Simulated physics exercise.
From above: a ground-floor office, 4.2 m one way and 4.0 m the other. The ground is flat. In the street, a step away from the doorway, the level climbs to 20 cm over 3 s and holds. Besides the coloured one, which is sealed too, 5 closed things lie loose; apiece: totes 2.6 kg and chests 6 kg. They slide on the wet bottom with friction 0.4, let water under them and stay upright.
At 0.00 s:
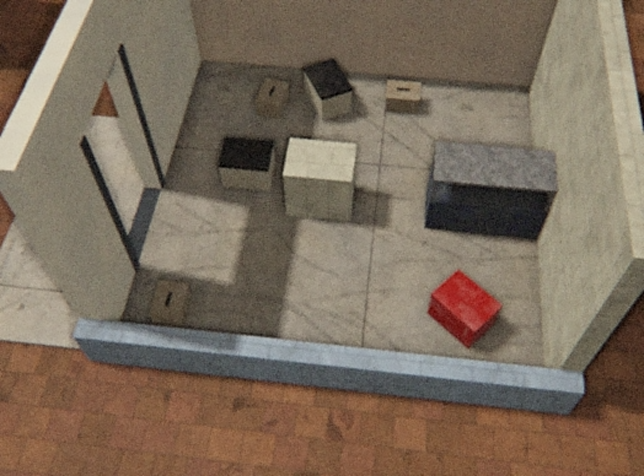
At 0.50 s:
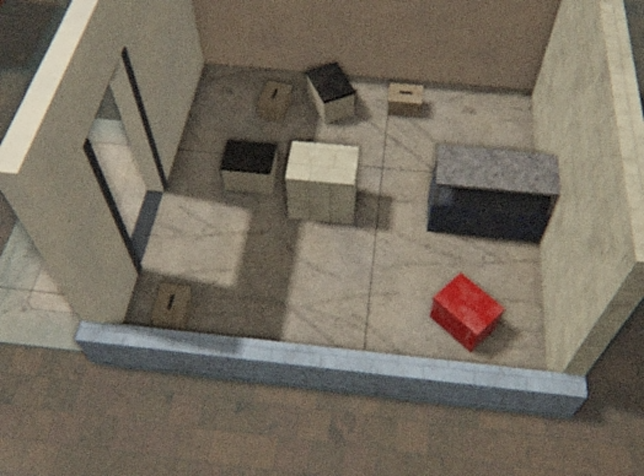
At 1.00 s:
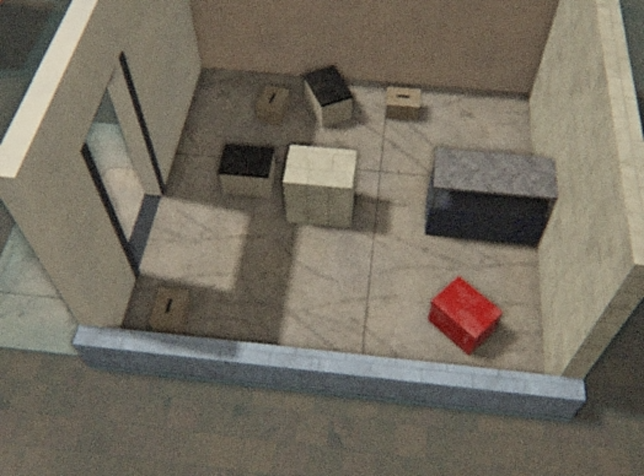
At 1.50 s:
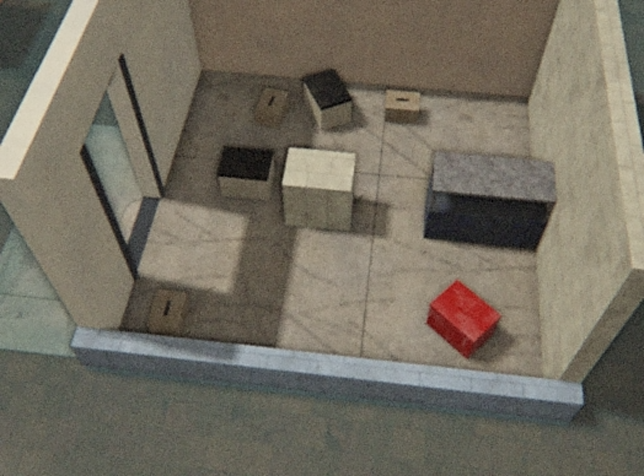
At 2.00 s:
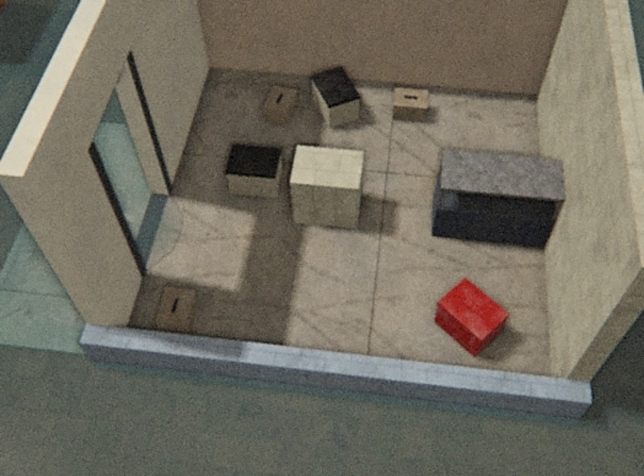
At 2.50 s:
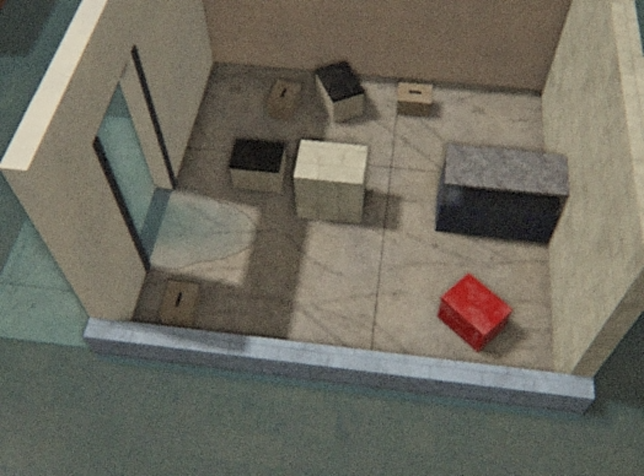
Water spreads over the brick street outside a ground-floor office seen from above, then creeps through the doorway at left onto the floor, while the red chest and the other boxes inside stay where they are.
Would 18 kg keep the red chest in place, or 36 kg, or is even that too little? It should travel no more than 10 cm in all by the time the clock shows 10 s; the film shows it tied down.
For it, only the higher weight holds it.
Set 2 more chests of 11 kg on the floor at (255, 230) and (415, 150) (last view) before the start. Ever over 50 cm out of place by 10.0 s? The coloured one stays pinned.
In that order: Over, under.
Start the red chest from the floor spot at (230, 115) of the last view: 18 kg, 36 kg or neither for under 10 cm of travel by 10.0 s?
The smaller is enough.
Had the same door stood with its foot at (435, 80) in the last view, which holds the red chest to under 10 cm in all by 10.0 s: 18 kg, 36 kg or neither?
In that case the smaller load will do.
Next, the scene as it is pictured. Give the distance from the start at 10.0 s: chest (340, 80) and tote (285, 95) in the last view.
In that order: 200 cm, 100 cm.
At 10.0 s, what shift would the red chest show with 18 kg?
Roughly 60 cm.
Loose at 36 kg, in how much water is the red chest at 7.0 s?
About 9 cm.
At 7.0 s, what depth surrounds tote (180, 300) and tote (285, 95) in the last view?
About 2 and 4 cm.
After 3.5 s the red chest would be 0 cm from its start with 18 kg and 0 cm from its start with 36 kg; 0 cm of water round it then.
After 4.5 s the red chest would be 0 cm from its start with 18 kg and 0 cm from its start with 36 kg; 1 cm of water round it then.
After 7.0 s the red chest would be 14 cm from its start with 18 kg and 0 cm from its start with 36 kg; 9 cm of water round it then.
After 10.0 s the red chest would be 56 cm from its start with 18 kg and 0 cm from its start with 36 kg; 13 cm of water round it then.
